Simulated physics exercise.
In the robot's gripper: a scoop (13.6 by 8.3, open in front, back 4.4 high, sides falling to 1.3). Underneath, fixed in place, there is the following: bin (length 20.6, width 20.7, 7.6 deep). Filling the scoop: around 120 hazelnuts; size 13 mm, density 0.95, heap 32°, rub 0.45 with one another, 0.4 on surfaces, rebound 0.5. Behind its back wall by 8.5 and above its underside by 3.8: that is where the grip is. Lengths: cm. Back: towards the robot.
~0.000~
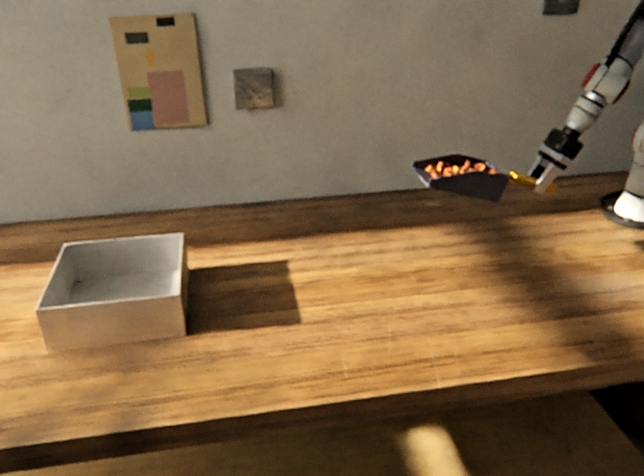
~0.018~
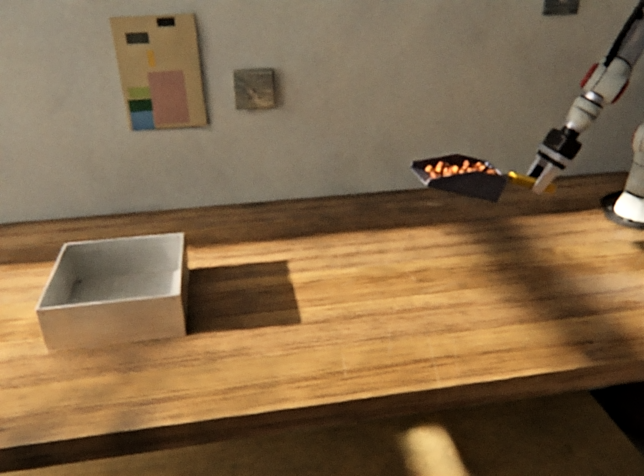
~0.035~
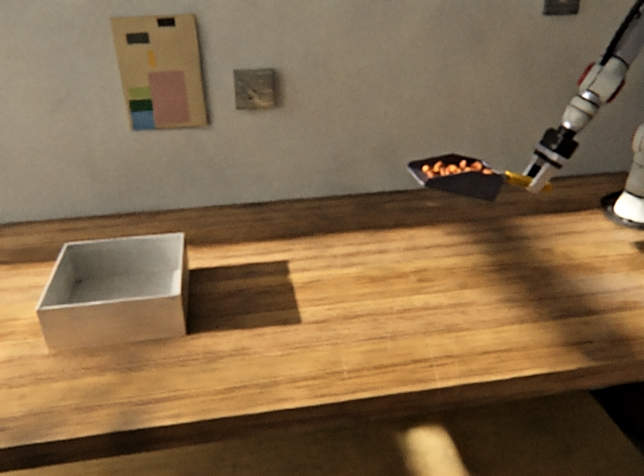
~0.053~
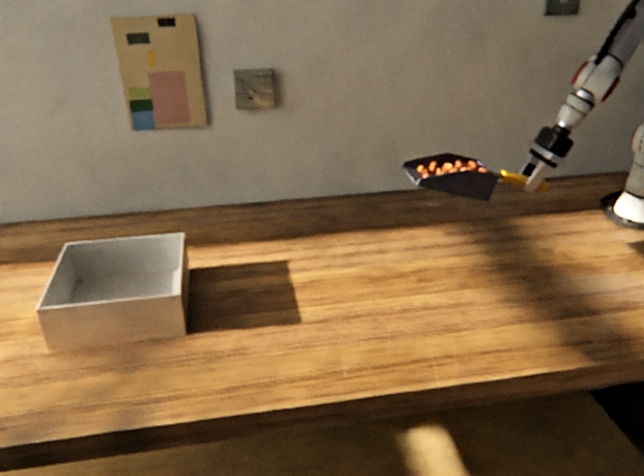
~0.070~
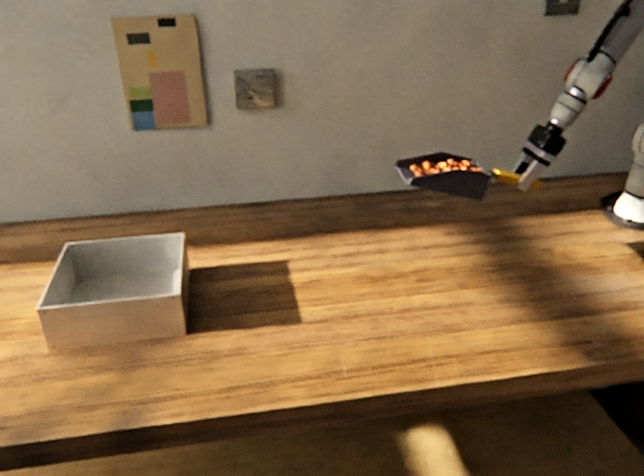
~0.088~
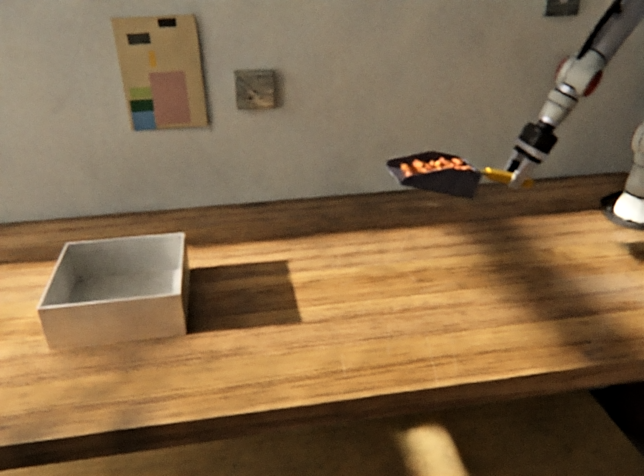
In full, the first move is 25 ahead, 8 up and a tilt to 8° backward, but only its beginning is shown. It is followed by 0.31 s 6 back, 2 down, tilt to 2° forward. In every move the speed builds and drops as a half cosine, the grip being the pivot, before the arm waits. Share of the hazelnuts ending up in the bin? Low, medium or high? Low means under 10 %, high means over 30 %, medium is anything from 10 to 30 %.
Low.
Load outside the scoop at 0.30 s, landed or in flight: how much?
Near 0 per cent so far.
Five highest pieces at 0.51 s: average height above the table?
About 22 cm.
After 0.30 s, tilted 8° backward, highest piece 27 above the table; 124 on the scoop.
After 0.51 s, level, highest piece 22 above the table; 36 on the scoop, 3 in the bin, 1 on the table or floor, 84 in flight or on a rim.
After 0.82 s, tilted 2° forward, highest piece 20 above the table; 89 on the table or floor, 28 on the scoop, 4 in the bin, 3 in flight or on a rim.
After 1.87 s, tilted 2° forward, highest piece 20 above the table; 92 on the table or floor, 28 on the scoop, 4 in the bin.
At rest, 92 on the table or floor, 28 on the scoop, 4 in the bin. That is 3 % in the bin.
